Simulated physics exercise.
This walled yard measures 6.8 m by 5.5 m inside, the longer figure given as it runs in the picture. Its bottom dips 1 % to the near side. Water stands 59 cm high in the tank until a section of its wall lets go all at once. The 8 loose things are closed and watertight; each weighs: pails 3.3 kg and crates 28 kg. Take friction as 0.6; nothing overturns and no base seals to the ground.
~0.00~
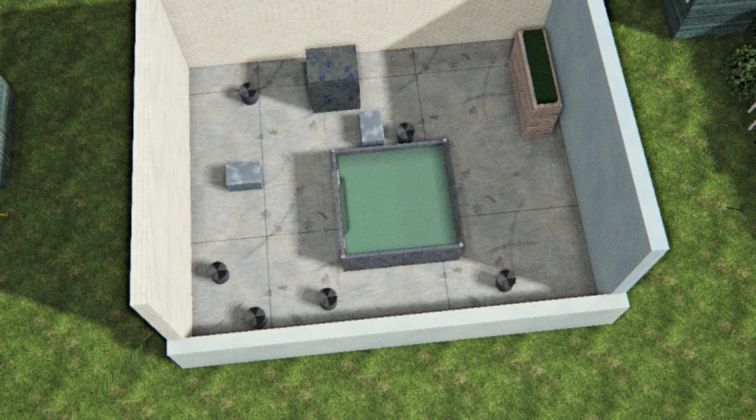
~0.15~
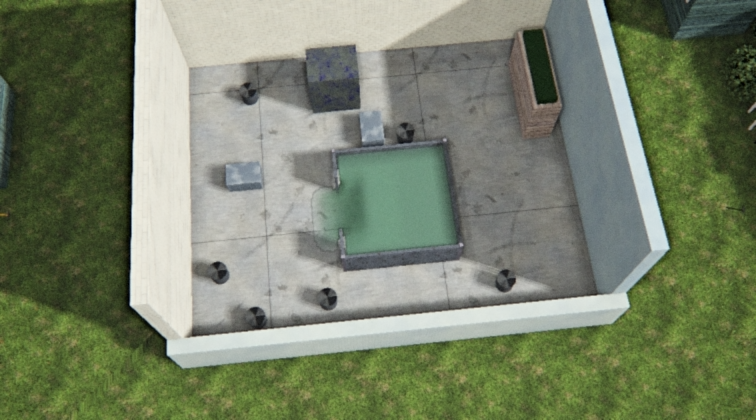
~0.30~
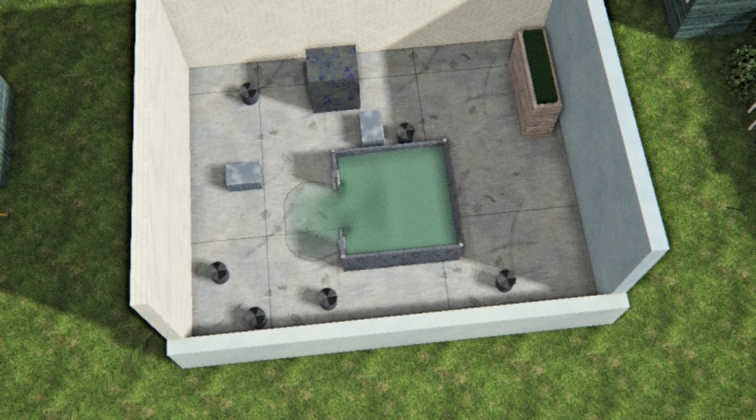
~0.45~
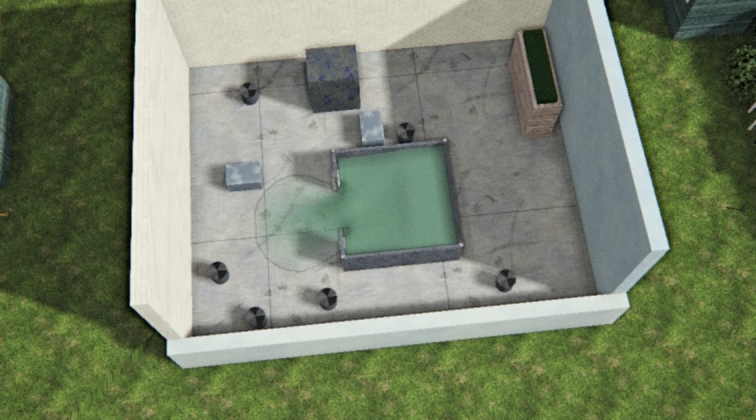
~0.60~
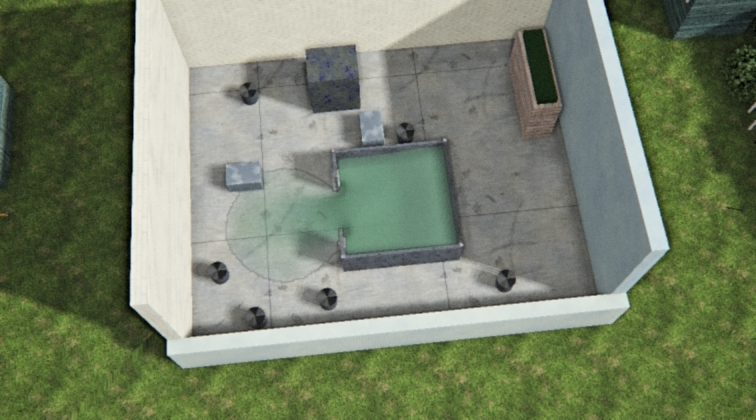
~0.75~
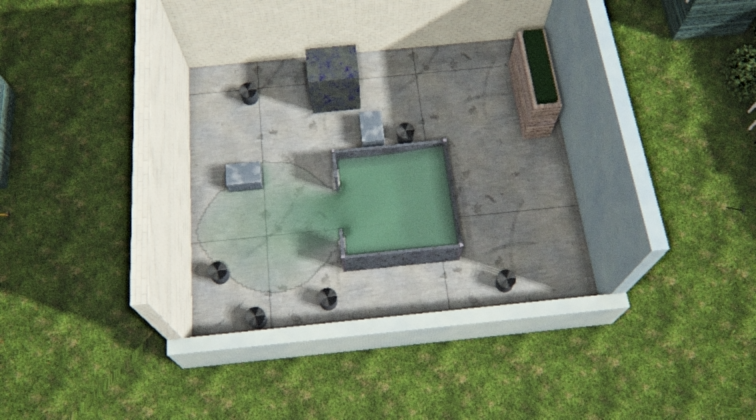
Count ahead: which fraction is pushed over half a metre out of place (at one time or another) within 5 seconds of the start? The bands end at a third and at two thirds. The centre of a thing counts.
It is at least two thirds.
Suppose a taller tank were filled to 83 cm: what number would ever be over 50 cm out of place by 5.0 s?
Then 6.
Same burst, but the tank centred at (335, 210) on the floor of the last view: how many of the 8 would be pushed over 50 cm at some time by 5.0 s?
Then 5.
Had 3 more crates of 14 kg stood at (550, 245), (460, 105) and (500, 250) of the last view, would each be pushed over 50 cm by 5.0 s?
In turn: Short of it, short of it, under.
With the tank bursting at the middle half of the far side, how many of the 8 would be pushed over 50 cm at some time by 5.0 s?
Then 3.
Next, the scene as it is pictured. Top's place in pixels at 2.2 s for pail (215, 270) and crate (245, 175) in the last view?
Near (223, 327) and (215, 152).
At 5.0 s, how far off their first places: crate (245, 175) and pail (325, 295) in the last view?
In turn: 140 cm, 300 cm.
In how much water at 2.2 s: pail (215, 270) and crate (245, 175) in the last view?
About 26 and 11 cm.
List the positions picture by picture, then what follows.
The first frame shows a pail at (217, 270), on the bottom; a pail at (507, 278), on the bottom; 3.6 m2 under water; 0 of 8 have shifted.
The second frame shows a pail at (217, 270) rests on the ground; a pail at (507, 278), on the bottom; 4.0 m2 under water; 0 of 8 have shifted.
The third frame shows a pail at (217, 270) rests on the ground; a pail at (507, 278), on the bottom; water covers 4.8 m2; 0 of 8 have shifted.
The fourth frame shows a pail at (217, 270) rests on the ground; a pail at (507, 278), on the bottom; water covers 5.7 m2; 0 of 8 have shifted.
The fifth frame shows a pail at (217, 270) rests on the ground; a pail at (507, 278), on the bottom; 6.7 m2 under water; 0 of 8 have shifted.
The sixth frame shows a pail at (217, 270) rests on the ground; a pail at (507, 278), on the bottom; 7.7 m2 under water; 0 of 8 have shifted.
After 1.1 s 0 of 8 are over 50 cm from their spots; 0 afloat.
After 2.2 s 2 of 8 are over 50 cm from their spots; 2 afloat.
After 3.5 s 3 of 8 are over 50 cm from their spots; 3 afloat.
After 5.0 s 6 of 8 are over 50 cm from their spots, and 6 have been at some point; 4 afloat.
